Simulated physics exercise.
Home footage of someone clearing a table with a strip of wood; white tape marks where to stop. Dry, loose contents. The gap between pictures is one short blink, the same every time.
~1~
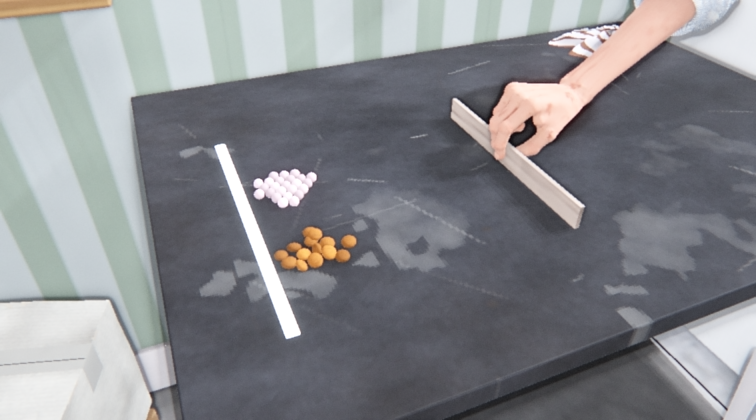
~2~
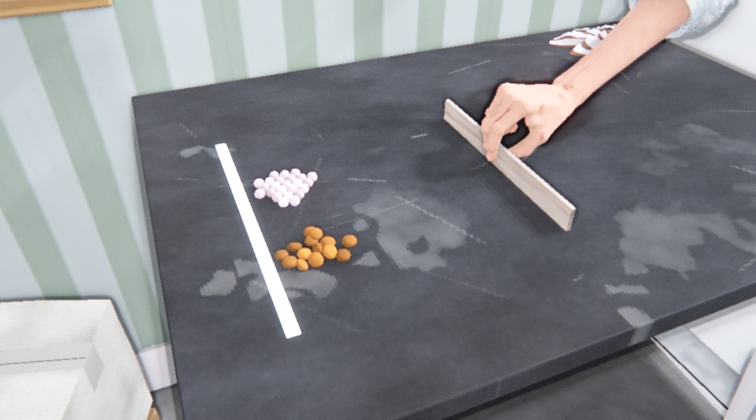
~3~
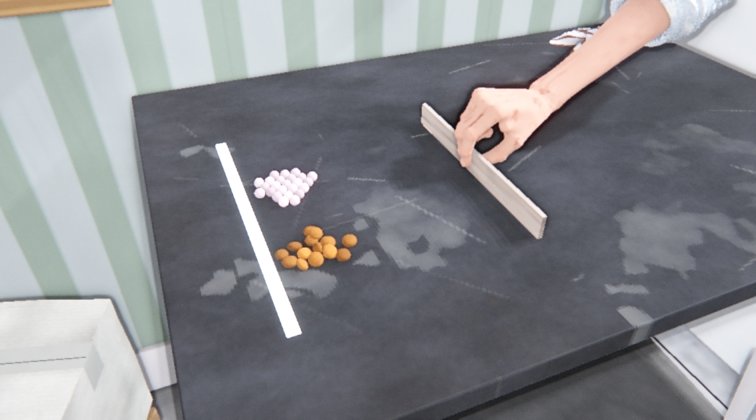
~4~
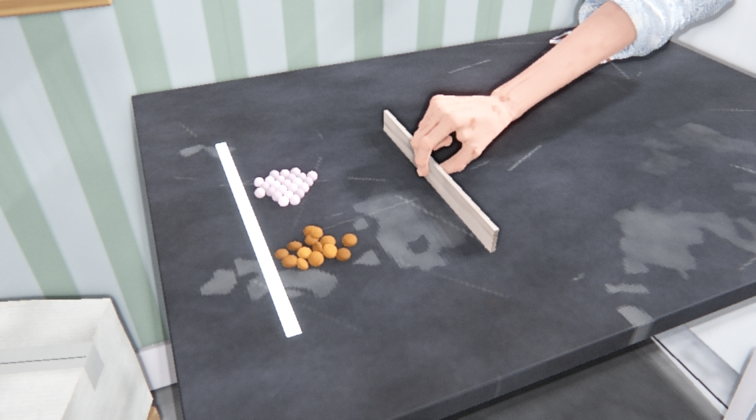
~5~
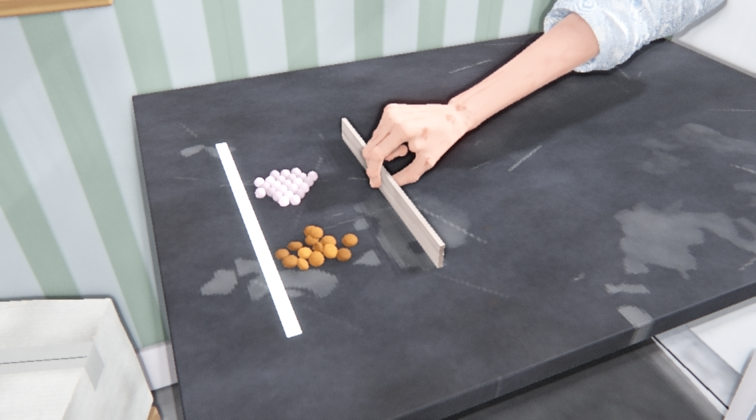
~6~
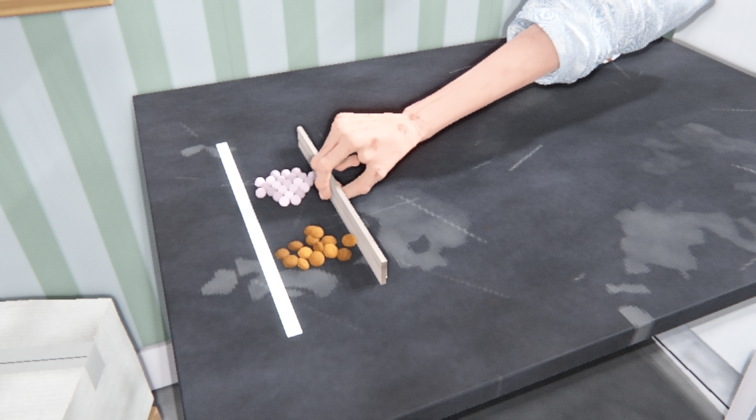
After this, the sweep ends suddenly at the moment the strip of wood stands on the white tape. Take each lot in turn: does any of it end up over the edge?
Near lot: Spillage; far lot: Spillage.
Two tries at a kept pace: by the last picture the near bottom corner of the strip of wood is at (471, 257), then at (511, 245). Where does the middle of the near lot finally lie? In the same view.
Lab note: Resting centre (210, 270) for the first pace, (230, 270) for the second.
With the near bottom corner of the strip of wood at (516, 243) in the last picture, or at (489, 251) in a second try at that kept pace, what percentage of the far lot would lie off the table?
Lab note: Share near 100 per cent at the first pace and 100 per cent at the second.
Then, 0.06 s after the last picture, strip of wood still moving, near (278, 196); near lot all on the table, its front near (259, 275); far lot all on the table, its front near (189, 190).
Then, 0.15 s after the last picture, strip of wood stopped at the white tape; near lot all on the table, its front near (166, 244); far lot a small part over the edge.
Then, 0.43 s after the last picture, strip of wood stopped at the white tape; near lot nearly all over the edge; far lot all over the edge.
At rest, strip of wood stopped at the white tape; near lot nearly all over the edge; far lot all over the edge.
